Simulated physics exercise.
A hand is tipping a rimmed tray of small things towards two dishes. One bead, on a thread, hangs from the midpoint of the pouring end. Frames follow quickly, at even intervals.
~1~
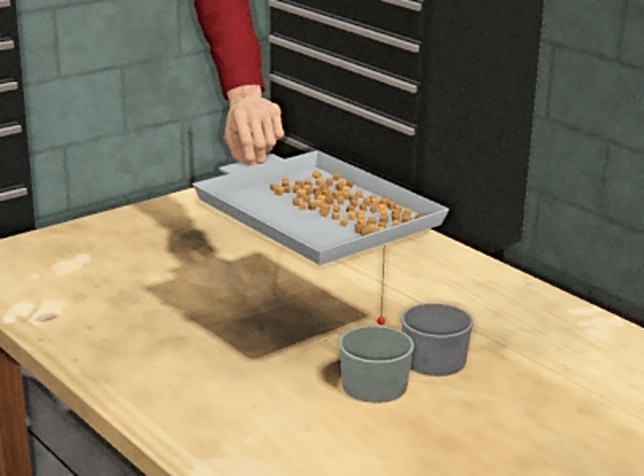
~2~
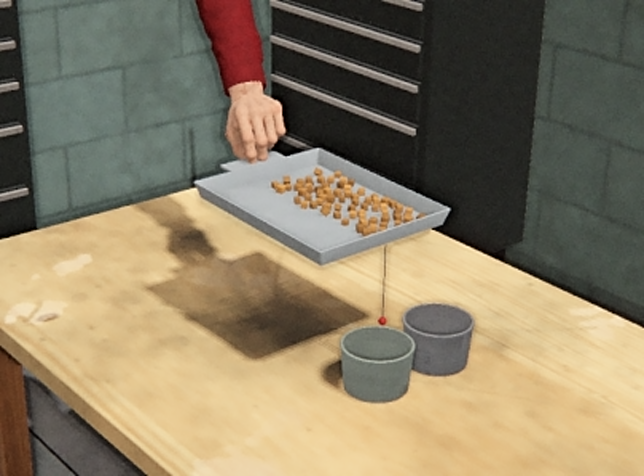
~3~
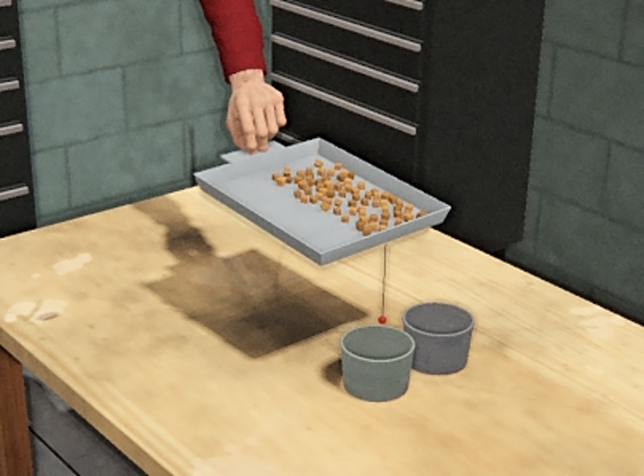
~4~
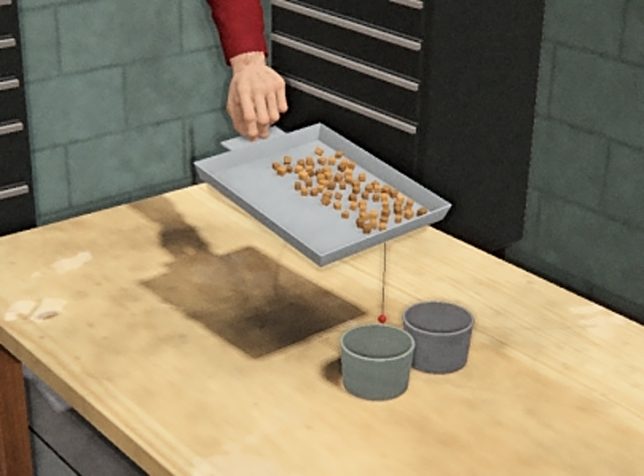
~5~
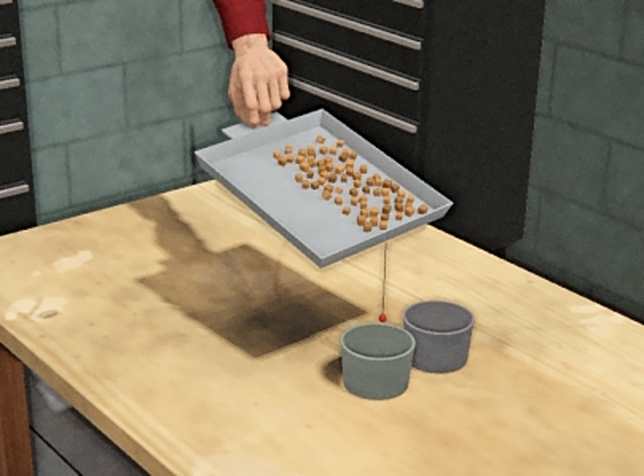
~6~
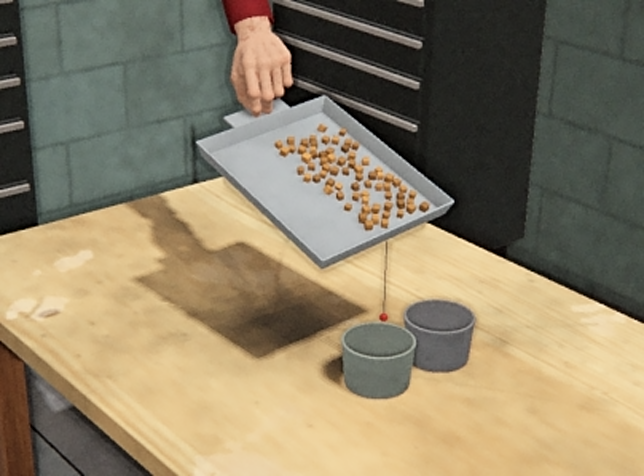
Workshop bench with a hand gradually tilting a grey rimmed tray of small brown cubes above two dishes, its handle end rising.
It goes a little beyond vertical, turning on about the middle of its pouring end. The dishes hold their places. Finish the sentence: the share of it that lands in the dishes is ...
... below one half.
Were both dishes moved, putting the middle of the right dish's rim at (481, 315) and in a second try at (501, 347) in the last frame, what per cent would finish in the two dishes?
Trial 1 near 10 percent, trial 2 near 0 percent.
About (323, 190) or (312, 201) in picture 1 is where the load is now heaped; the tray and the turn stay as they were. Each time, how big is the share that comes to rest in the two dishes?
First case: Close to 20 %; second case: Close to 30 %.
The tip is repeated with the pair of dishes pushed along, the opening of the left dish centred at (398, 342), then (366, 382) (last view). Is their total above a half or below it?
First place: Short of half; second place: Short of half.
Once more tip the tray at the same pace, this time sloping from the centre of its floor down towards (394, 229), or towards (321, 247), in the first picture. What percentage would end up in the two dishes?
About 80 % and about 20 %.
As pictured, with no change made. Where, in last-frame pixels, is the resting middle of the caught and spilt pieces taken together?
Somewhere close to (342, 403) in the last picture.
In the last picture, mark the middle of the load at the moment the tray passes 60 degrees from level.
Close to (362, 232).
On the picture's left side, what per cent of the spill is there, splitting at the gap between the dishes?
Near 80 per cent.
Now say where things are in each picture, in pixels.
The first picture shows corners of the pouring end near (320, 248) and (441, 209), level; middle of the load near (340, 201), brown sugar cubes; left dish near (400, 375); right dish near (460, 349); bead on its thread near (381, 321).
The second picture shows corners of the pouring end near (321, 249) and (443, 208), level; middle of the load near (342, 199).
The third picture shows corners of the pouring end near (322, 250) and (443, 206), tipped barely, lowest at the left corner; middle of the load near (342, 194).
The fourth picture shows corners of the pouring end near (322, 251) and (444, 204), tipped a little, lowest at the left corner; middle of the load near (343, 186).
The fifth picture shows corners of the pouring end near (323, 253) and (445, 202), tipped a little, lowest at the left corner; middle of the load near (344, 179).
The sixth picture shows corners of the pouring end near (324, 255) and (447, 200), tipped clearly, lowest at the left corner; middle of the load near (346, 171); left dish near (402, 372); right dish near (463, 346).
Shortly afterwards, tray tipped steeply; all but a few on the tray; only a few in the air.
Next, tray tipped right over; the bulk on the tray; a little outside both; only a few in the air.
Some moments later, tray tipped past a quarter turn; near a quarter in the left dish; the bulk outside both.
In the end, tray tipped past a quarter turn; near a quarter in the left dish; none at all in the right dish; the bulk outside both.
